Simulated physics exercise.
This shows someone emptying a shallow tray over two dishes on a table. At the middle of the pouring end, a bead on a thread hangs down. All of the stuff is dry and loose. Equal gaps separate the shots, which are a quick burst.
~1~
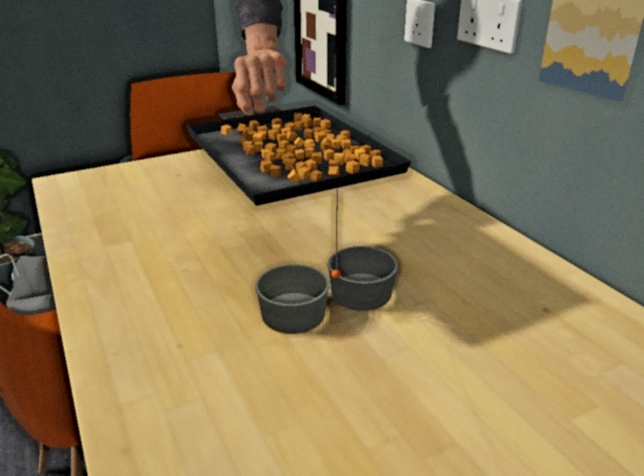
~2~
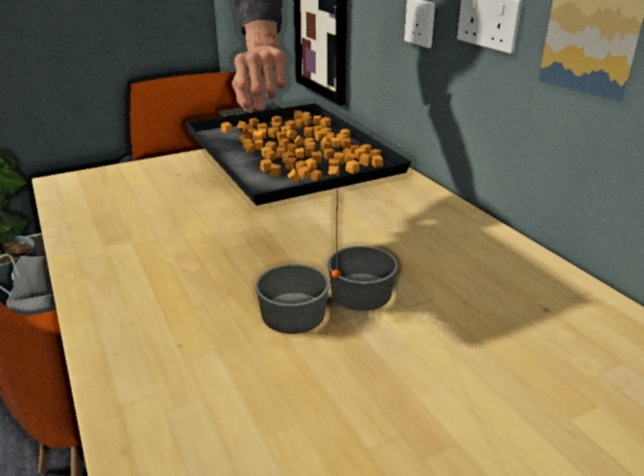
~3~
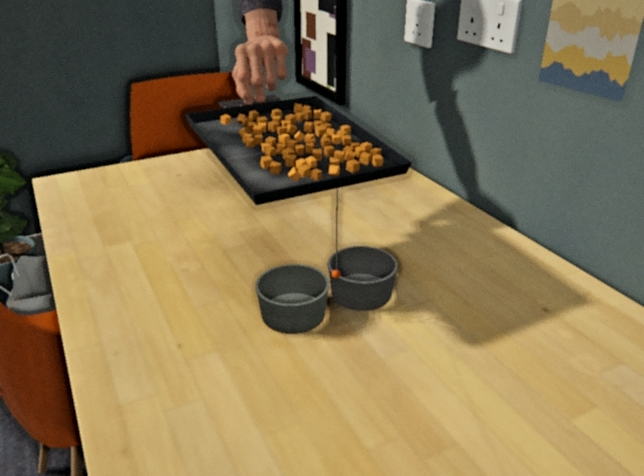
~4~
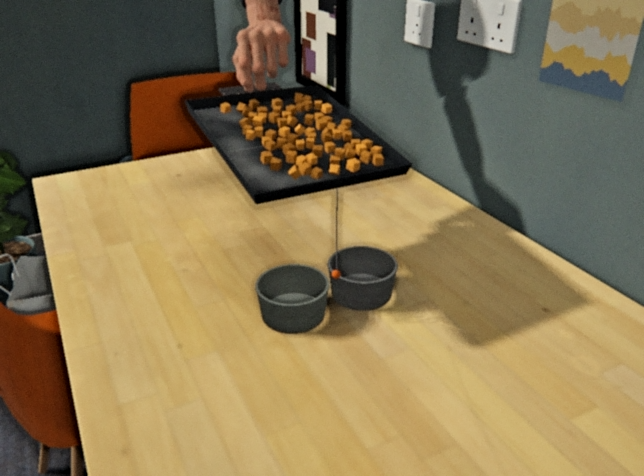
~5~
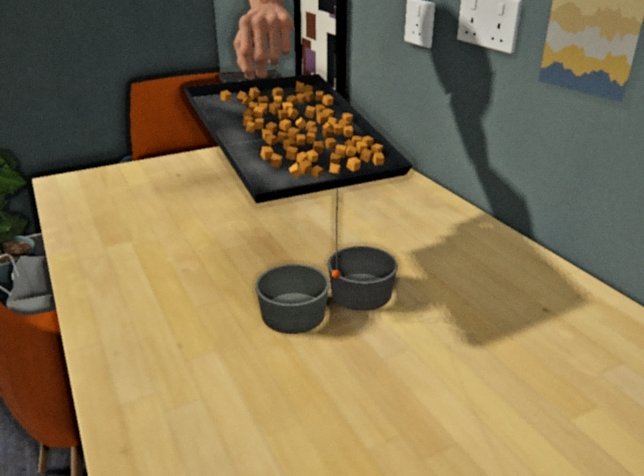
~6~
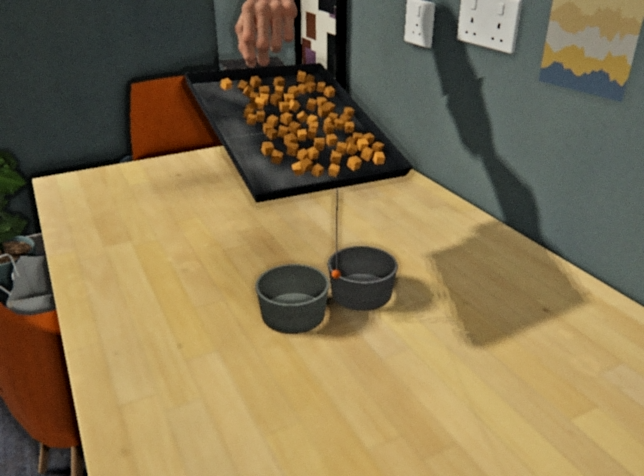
A hand lifts the far end of a dark, shallow tray of orange-brown croutons above a pale wooden table, seen from slightly above by a still camera. Two dark grey dishes sit side by side below, near a small orange bead on a thread, with orange chairs behind and a grey-green wall right. The tray, level at first, gradually slants toward its near right corner, its shadow shifting.
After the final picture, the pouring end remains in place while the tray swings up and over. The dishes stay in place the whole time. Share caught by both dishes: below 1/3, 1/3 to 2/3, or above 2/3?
The dishes collect not even a third of the load.
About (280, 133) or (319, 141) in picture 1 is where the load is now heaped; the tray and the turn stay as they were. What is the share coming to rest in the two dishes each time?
You'd see roughly 0 per cent first and roughly 0 per cent second.
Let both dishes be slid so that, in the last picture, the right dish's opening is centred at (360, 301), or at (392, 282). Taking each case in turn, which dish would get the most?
The one on the right side, then the one on the right side.
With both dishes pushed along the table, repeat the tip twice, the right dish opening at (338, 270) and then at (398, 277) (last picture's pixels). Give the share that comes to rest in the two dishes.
Roughly 0% first, roughly 40% second.
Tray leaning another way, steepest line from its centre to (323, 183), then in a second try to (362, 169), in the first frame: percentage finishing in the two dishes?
First heading 0 %, second heading 20 %.
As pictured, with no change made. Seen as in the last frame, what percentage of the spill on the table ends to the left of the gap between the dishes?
That comes to about 10 per cent of the pieces.
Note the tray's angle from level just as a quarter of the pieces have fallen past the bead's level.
Around 115°, give or take.
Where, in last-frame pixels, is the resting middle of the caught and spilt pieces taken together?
Somewhere close to (406, 347) in the last picture.
Just after the last frame, tray tipped steeply; every one on the tray.
A moment on, tray tipped right over; almost all on the tray; about a tenth outside both.
Further on, tray tipped past a quarter turn; every one outside both.
When it is over, tray tipped past a quarter turn; not one in the left dish; not one in the right dish; every one outside both.
